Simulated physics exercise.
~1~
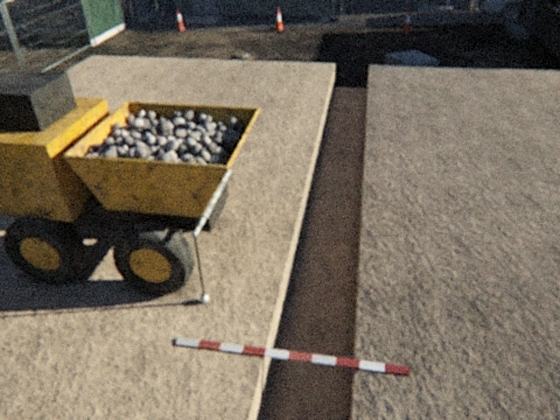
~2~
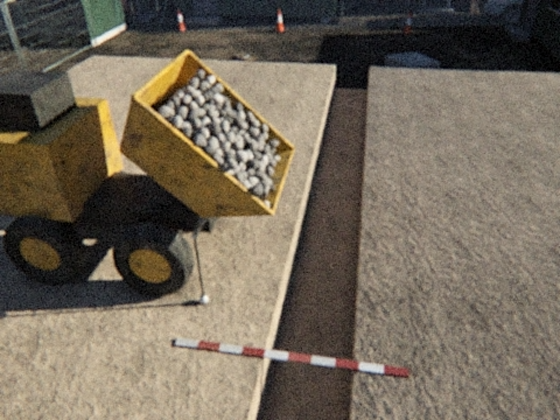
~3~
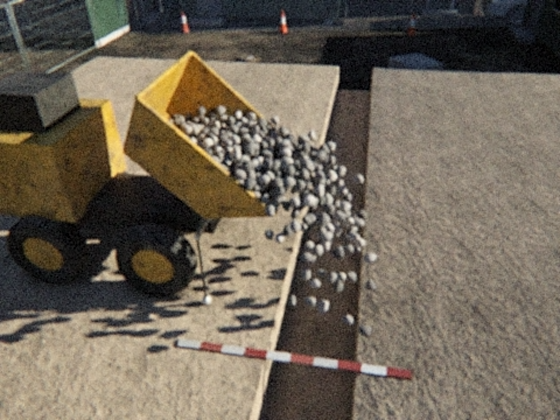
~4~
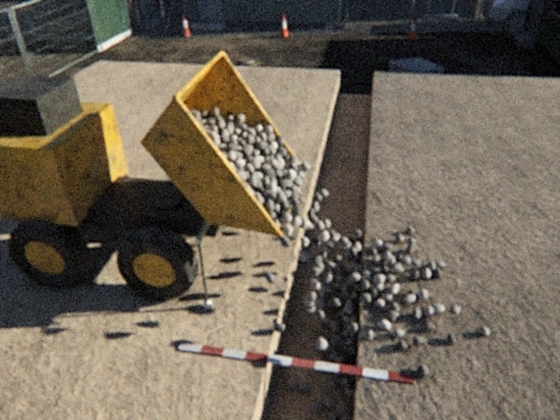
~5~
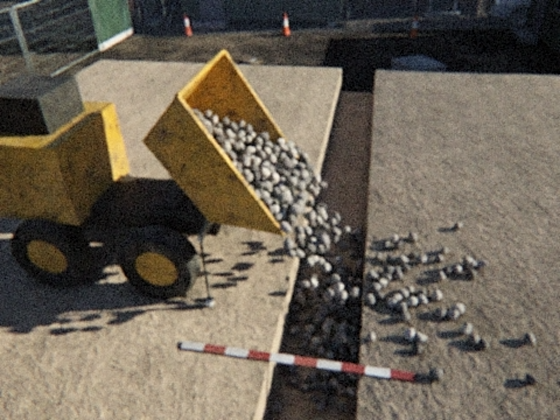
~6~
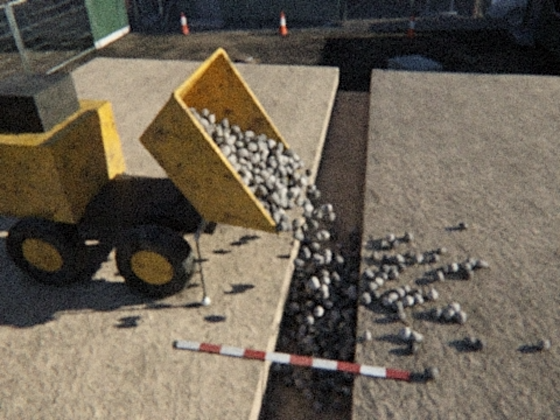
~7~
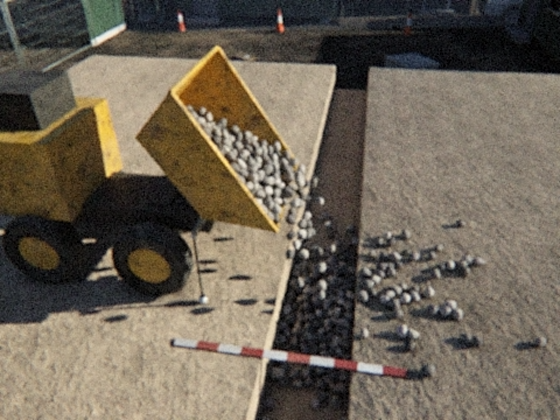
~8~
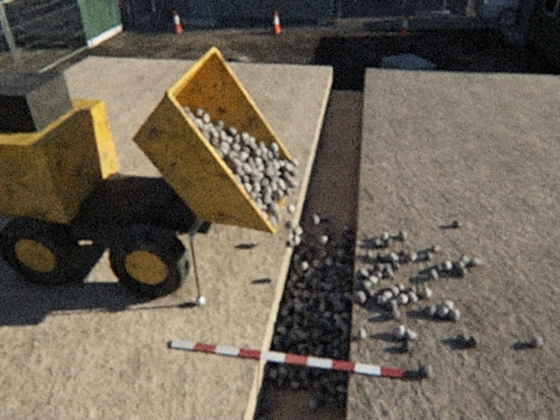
Yellow dumper tipping its skip in two stages, spilling grey stones into a trench and beyond, with many still in the skip.
